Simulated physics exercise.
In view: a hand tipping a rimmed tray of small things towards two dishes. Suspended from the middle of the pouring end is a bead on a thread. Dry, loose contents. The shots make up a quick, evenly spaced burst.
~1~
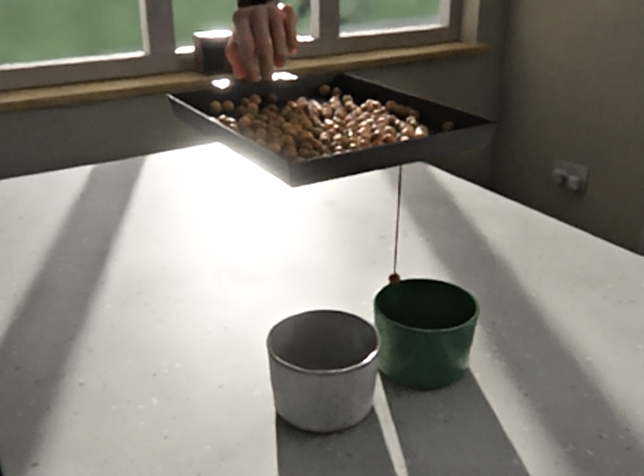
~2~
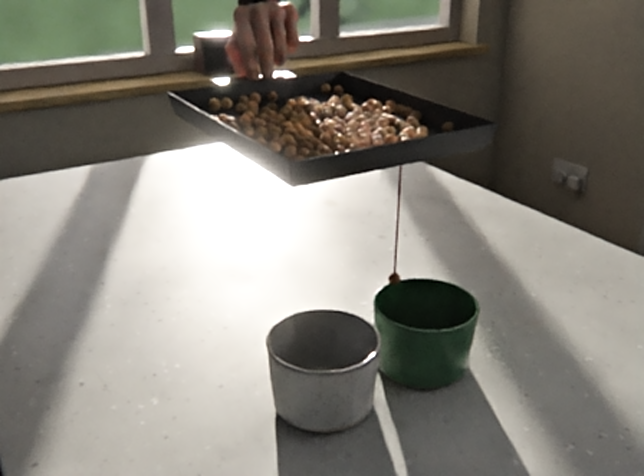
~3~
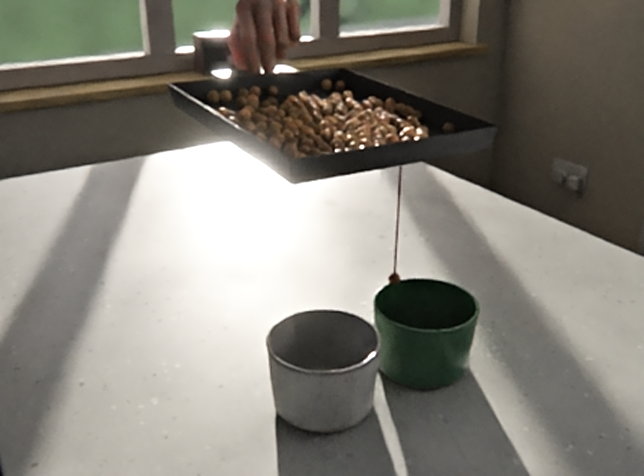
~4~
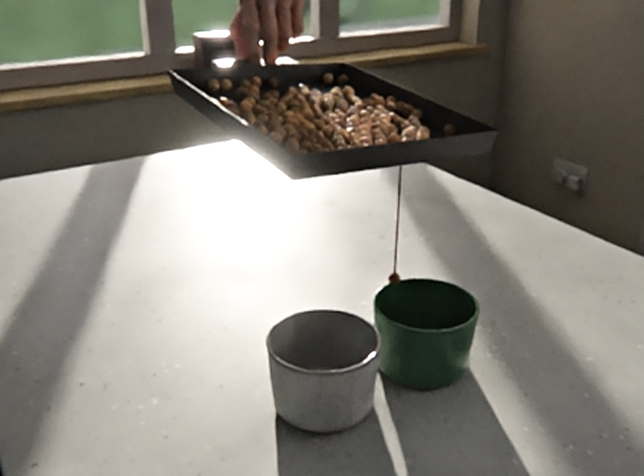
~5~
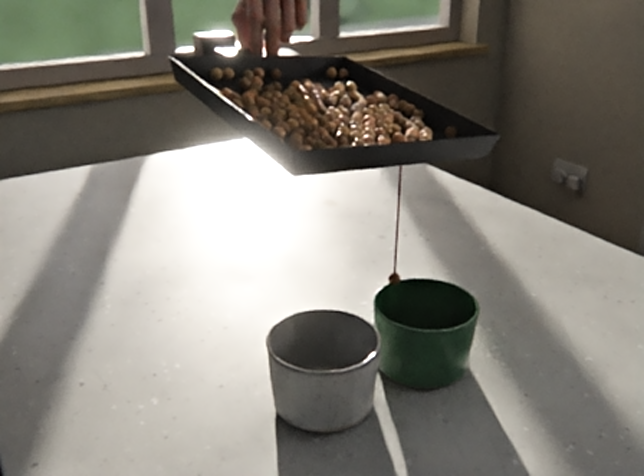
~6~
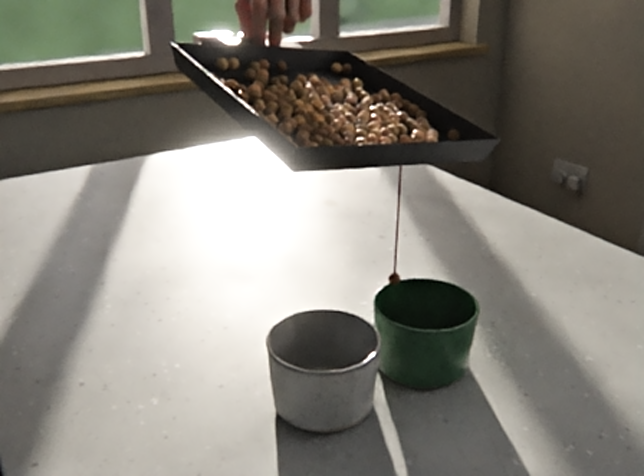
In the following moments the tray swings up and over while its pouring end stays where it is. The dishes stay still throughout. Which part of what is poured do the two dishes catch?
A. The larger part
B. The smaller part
The smaller part (B).
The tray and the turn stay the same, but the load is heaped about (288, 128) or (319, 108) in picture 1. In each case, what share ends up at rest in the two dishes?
Roughly 0 per cent, then 0 per cent.
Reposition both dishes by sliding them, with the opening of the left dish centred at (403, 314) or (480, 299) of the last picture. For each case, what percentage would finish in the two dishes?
That makes 80 per cent, followed by 40 per cent.
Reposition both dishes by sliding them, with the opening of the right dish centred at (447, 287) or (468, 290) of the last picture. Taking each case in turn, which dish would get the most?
Right side first, Right side second.
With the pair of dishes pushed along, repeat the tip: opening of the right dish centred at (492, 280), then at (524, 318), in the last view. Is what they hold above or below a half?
In the first position past half, in the second shy of half.
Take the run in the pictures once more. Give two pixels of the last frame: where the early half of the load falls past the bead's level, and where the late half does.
Earlier portion about (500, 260); later portion about (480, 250).
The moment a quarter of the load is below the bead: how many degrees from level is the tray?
Approx. reading: About 65°.
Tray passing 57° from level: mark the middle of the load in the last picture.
Check around (437, 133) in the last picture.
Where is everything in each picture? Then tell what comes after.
In the first frame, corners of the pouring end at (292, 160) and (489, 122), level; middle of the load at (324, 131), round wooden beads; left dish at (355, 394); right dish at (458, 352); bead on its thread at (394, 279).
In the second frame, corners of the pouring end at (292, 159) and (490, 123), level; middle of the load at (325, 130).
In the third frame, corners of the pouring end at (293, 156) and (490, 125), tipped barely, lowest at the right corner; middle of the load at (325, 127).
In the fourth frame, corners of the pouring end at (295, 152) and (491, 129), tipped a little, lowest at the right corner; middle of the load at (326, 123), a stray few on the move.
In the fifth frame, corners of the pouring end at (297, 148) and (491, 133), tipped a little, lowest at the right corner; middle of the load at (329, 119), a small part on the move.
In the sixth frame, corners of the pouring end at (299, 145) and (491, 137), tipped a little, lowest at the right corner; middle of the load at (336, 116), most on the move; left dish at (355, 394); right dish at (458, 352).
Soon, tray tipped steeply; most on the tray; a stray few outside both; a small part in the air.
A while on, tray tipped right over; a stray few on the tray; a stray few in the right dish; nearly all outside both; a stray few in the air.
Towards the end, tray tipped past a quarter turn; a stray few in the right dish; nearly all outside both.
Finally, tray tipped past a quarter turn; none in the left dish; a stray few in the right dish; nearly all outside both.
